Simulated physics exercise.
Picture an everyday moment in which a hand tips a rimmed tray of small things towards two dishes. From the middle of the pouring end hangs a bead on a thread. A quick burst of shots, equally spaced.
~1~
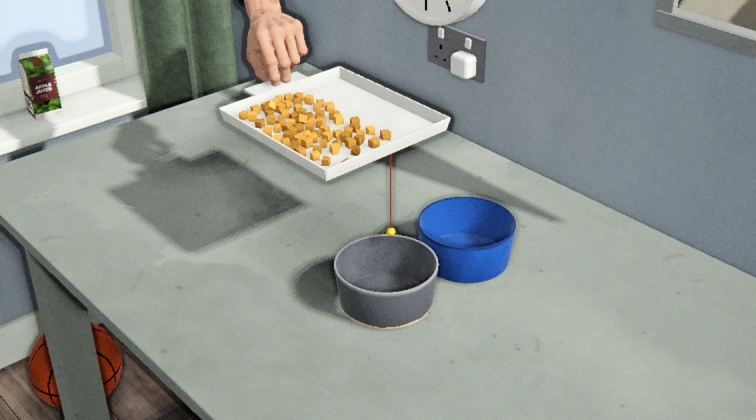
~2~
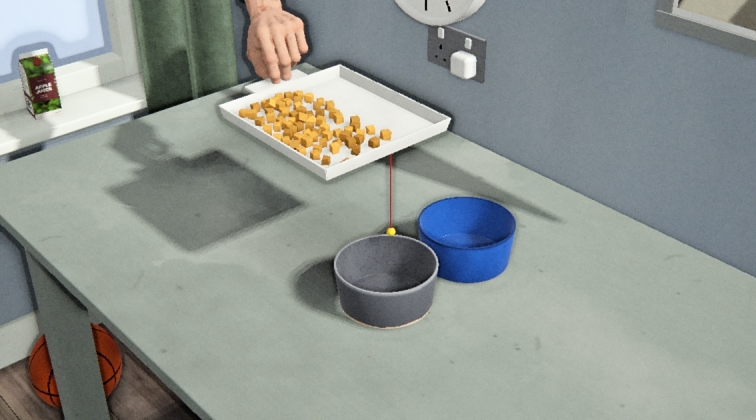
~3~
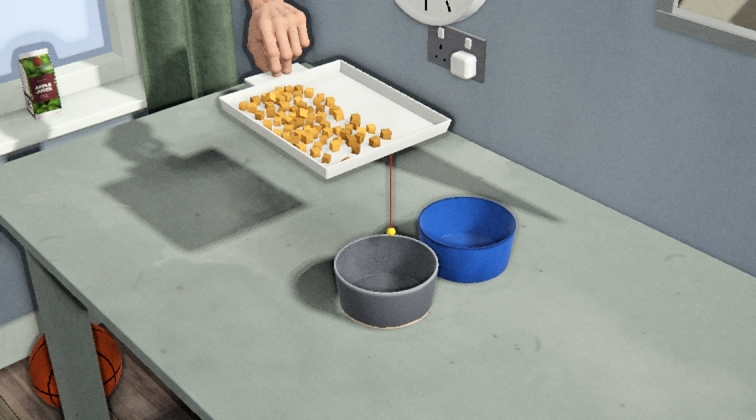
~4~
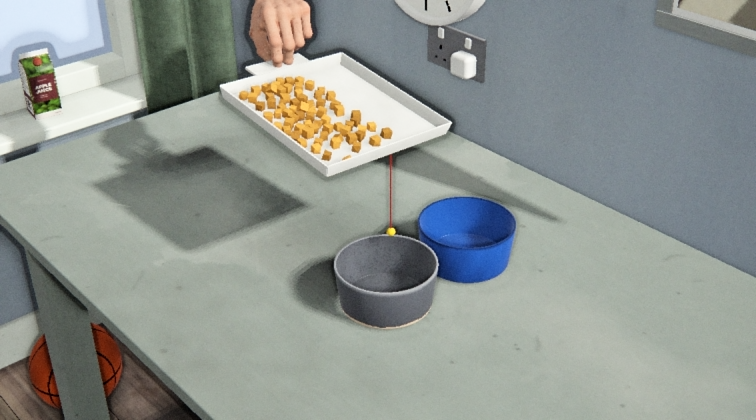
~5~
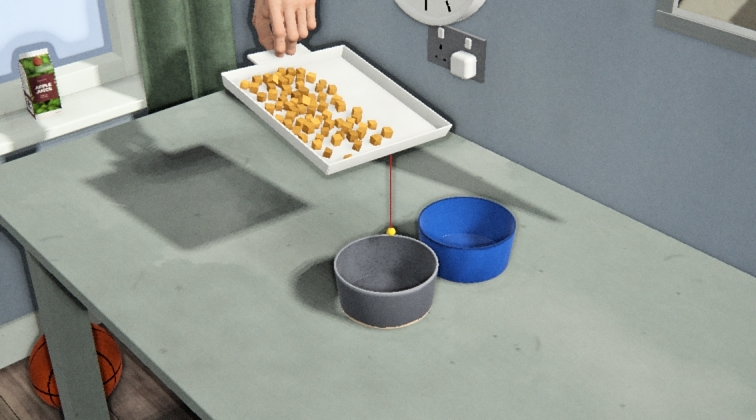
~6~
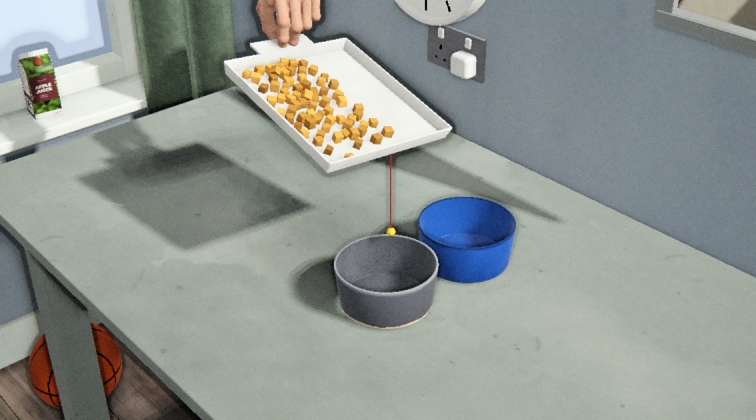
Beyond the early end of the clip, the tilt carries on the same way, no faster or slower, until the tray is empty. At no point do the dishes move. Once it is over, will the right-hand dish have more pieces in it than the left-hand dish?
Yes - I'd say the right dish gets the lion's share of it.
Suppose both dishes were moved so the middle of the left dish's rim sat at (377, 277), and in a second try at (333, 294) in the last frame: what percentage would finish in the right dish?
Respectively 70 percent and 50 percent.
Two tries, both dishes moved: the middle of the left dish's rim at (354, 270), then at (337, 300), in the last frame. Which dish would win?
On the first go the right-side one comes out on top, and on the second go the right-side one.
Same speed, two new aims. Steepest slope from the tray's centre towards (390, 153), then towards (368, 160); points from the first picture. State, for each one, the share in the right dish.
That comes to 10 per cent the first time and 0 per cent the second.
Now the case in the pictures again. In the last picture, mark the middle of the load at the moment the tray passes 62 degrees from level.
I'd put the middle close to (399, 123).
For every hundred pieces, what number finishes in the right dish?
My best guess is about 50 in a hundred.
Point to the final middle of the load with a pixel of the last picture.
It settles centred around (460, 271).
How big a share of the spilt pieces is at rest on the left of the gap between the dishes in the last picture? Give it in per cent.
Looks like close to 20 per cent of it.
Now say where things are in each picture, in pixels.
The first picture shows corners of the pouring end at (326, 168) and (446, 118), level; middle of the load at (309, 128), croutons; left dish at (421, 302); right dish at (501, 257); bead on its thread at (391, 232).
The second picture shows corners of the pouring end at (327, 167) and (446, 118), level; middle of the load at (309, 127).
The third picture shows corners of the pouring end at (327, 166) and (447, 120), tipped barely, lowest at the right corner; middle of the load at (309, 123).
The fourth picture shows corners of the pouring end at (328, 164) and (447, 122), tipped a little, lowest at the right corner; middle of the load at (310, 117).
The fifth picture shows corners of the pouring end at (330, 163) and (448, 124), tipped a little, lowest at the right corner; middle of the load at (311, 111).
The sixth picture shows corners of the pouring end at (331, 161) and (448, 127), tipped clearly, lowest at the right corner; middle of the load at (313, 106); left dish at (421, 302); right dish at (501, 257).
Soon, tray tipped steeply; nearly all on the tray; a stray few in the air.
A while on, tray tipped past a quarter turn; nearly all on the tray; a stray few in the right dish.
Towards the end, tray tipped past a quarter turn; about a quarter in the left dish; about half in the right dish; about a third outside both; a stray few in the air.
Finally, tray tipped past a quarter turn; about a quarter in the left dish; about half in the right dish; about a third outside both; a stray few in the air.
